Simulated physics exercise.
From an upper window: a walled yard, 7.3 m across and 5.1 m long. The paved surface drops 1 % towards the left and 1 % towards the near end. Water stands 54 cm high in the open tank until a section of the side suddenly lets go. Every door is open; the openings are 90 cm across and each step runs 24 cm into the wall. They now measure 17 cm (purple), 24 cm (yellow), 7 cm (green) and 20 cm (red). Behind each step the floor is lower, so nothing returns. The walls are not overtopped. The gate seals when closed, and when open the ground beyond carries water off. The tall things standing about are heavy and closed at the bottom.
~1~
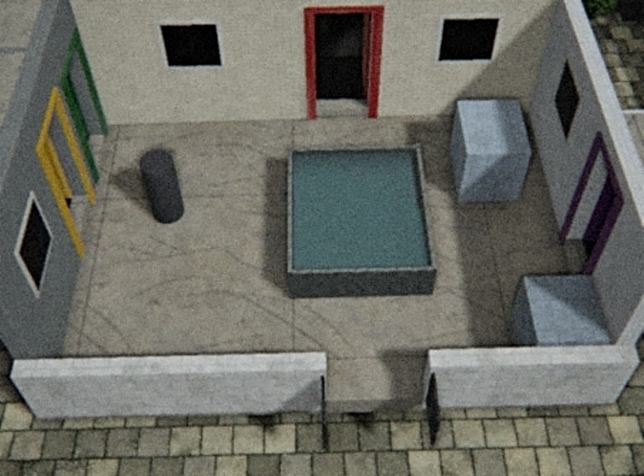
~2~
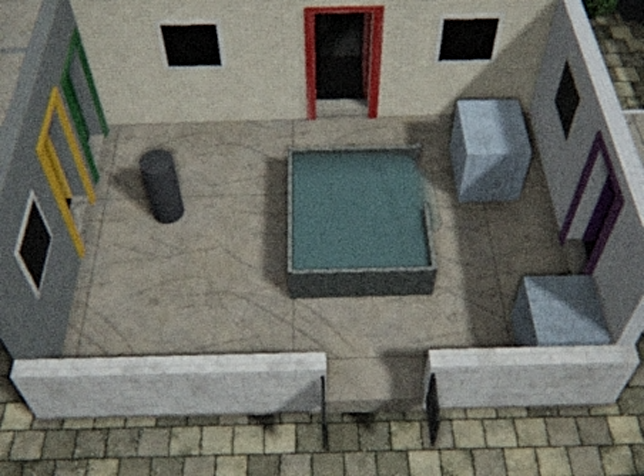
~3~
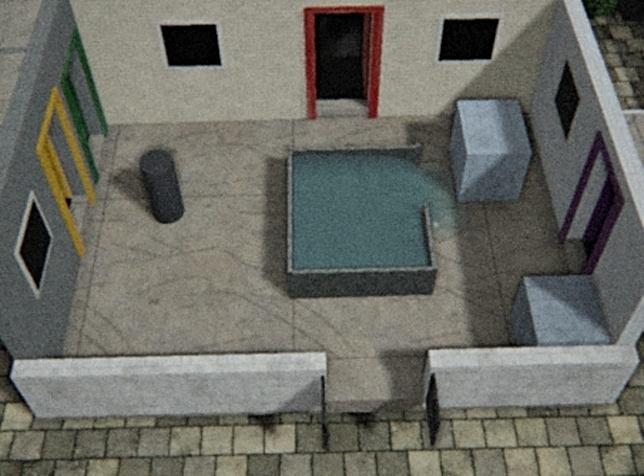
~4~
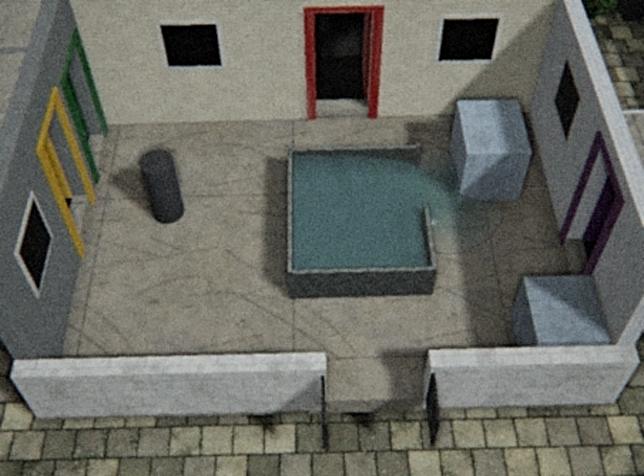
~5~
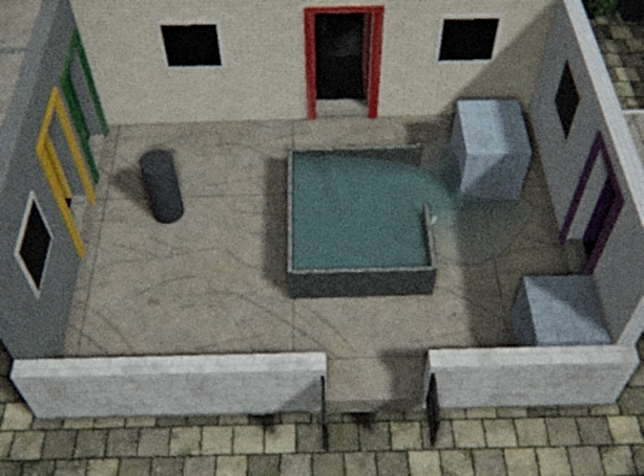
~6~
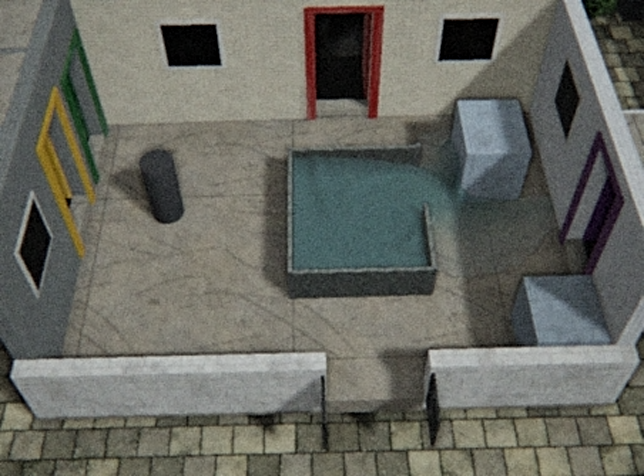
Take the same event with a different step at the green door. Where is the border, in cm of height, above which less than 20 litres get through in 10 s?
Close to 6 cm is just enough.
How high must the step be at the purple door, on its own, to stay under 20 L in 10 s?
About 16 cm at purple.
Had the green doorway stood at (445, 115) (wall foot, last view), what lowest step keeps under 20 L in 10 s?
About 21 cm.
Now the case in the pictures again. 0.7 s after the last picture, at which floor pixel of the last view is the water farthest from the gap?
Near (571, 297).
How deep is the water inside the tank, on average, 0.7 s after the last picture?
Some 40 cm.
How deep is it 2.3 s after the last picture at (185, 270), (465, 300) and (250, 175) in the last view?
In that order: 0, 6 and 3 cm.
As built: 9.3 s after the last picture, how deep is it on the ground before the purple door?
About 9.0 cm.
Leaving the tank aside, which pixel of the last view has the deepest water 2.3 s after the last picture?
Around (591, 376).
Then, 0.7 s after the last picture water covers 15 % of the floor, deepest (43 cm) near (441, 187); it has not reached the green door.
Then, 2.3 s after the last picture water covers 45 % of the floor, deepest (36 cm) near (591, 376); it has not reached the green door.
Then, 9.3 s after the last picture water covers 90 % of the floor, deepest (12 cm) near (55, 392); 8 cm at the green door, 11 litres in over its 7 cm step.
At the green door as built, the water peaked near 10 cm, 3.5 s after the last picture.
Run again over the same 10 s with other heights there, 31 litres in over 5.5 cm, 6 litres over 7.5 cm. The limit of 20 litres is kept from about 6 cm up.
